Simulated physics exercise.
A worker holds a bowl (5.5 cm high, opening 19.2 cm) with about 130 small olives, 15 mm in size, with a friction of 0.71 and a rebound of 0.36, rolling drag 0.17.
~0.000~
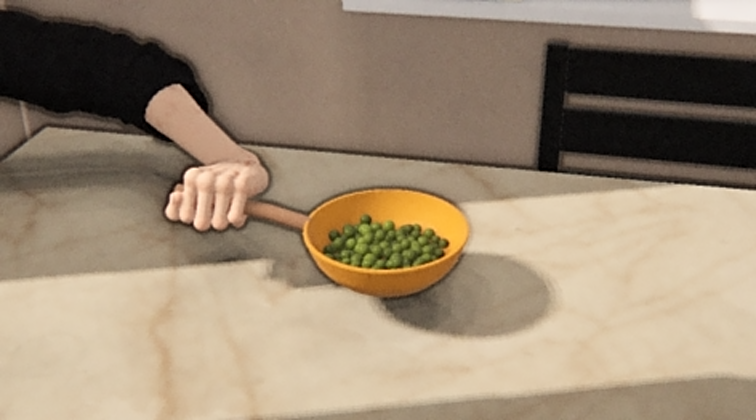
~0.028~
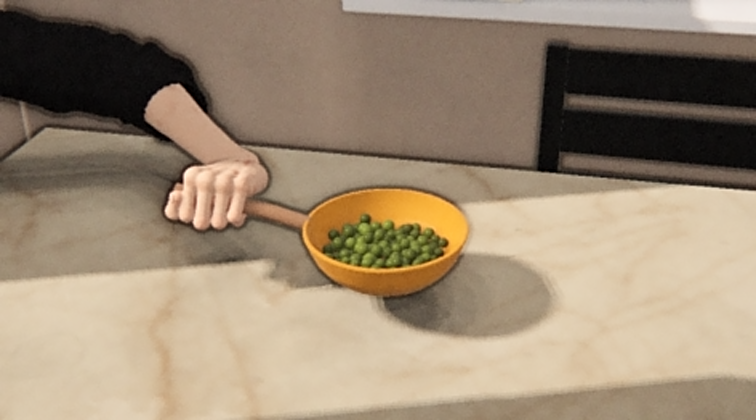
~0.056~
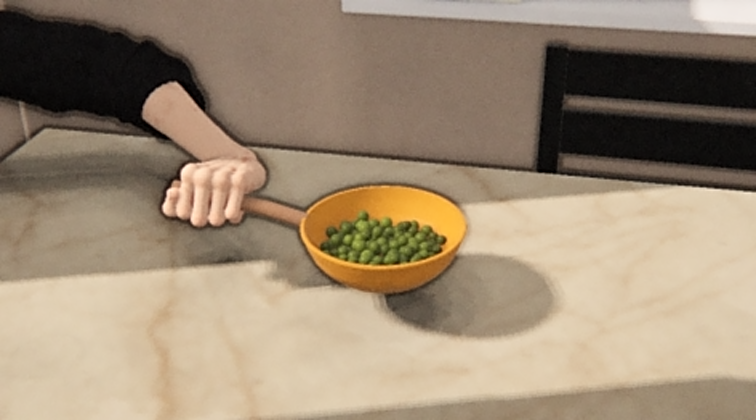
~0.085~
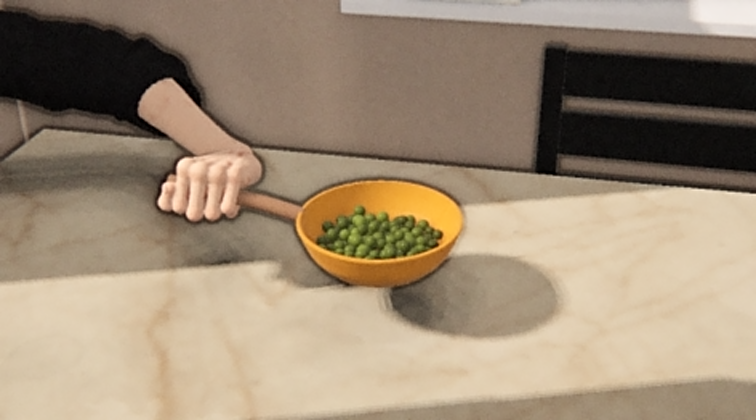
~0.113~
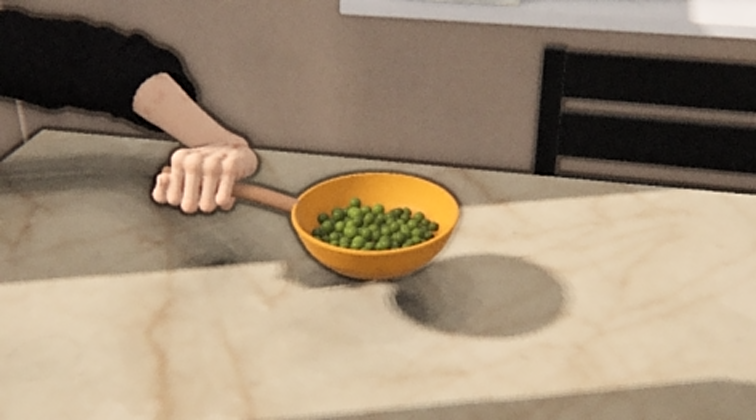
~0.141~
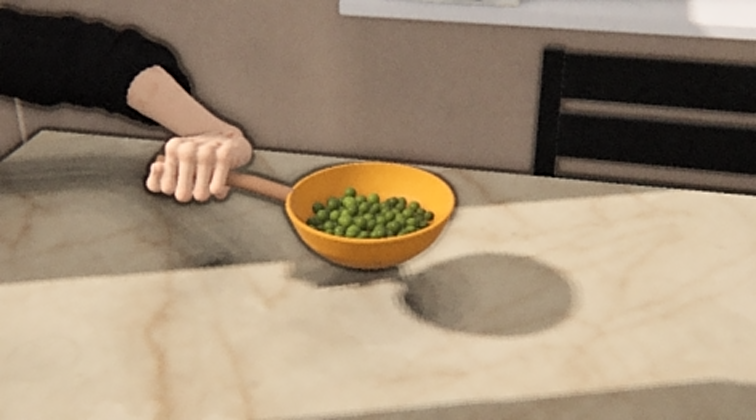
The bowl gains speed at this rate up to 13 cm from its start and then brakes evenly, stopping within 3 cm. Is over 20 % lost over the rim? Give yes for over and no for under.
No, under.
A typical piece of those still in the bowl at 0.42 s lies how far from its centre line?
The distance comes out around 5.5 cm.
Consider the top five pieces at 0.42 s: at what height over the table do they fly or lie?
Estimate: Close to 25 cm.
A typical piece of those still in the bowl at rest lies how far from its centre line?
5.5 centimetres, more or less.
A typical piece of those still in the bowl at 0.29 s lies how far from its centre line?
Roughly 4.5 cm.
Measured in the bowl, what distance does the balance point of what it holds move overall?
Net shift: Near 2.5 cm.
After 0.29 s, bowl 100 %; middle of the pieces not yet landed near (331, 133).
After 0.42 s, bowl 100 %; middle of the pieces not yet landed near (313, 134).
After 0.53 s, bowl 100 %; middle of the pieces not yet landed near (315, 136).
After 0.64 s, bowl 100 %; middle of the pieces not yet landed near (315, 136).
By 0.8 s all is still; bowl 100 %.
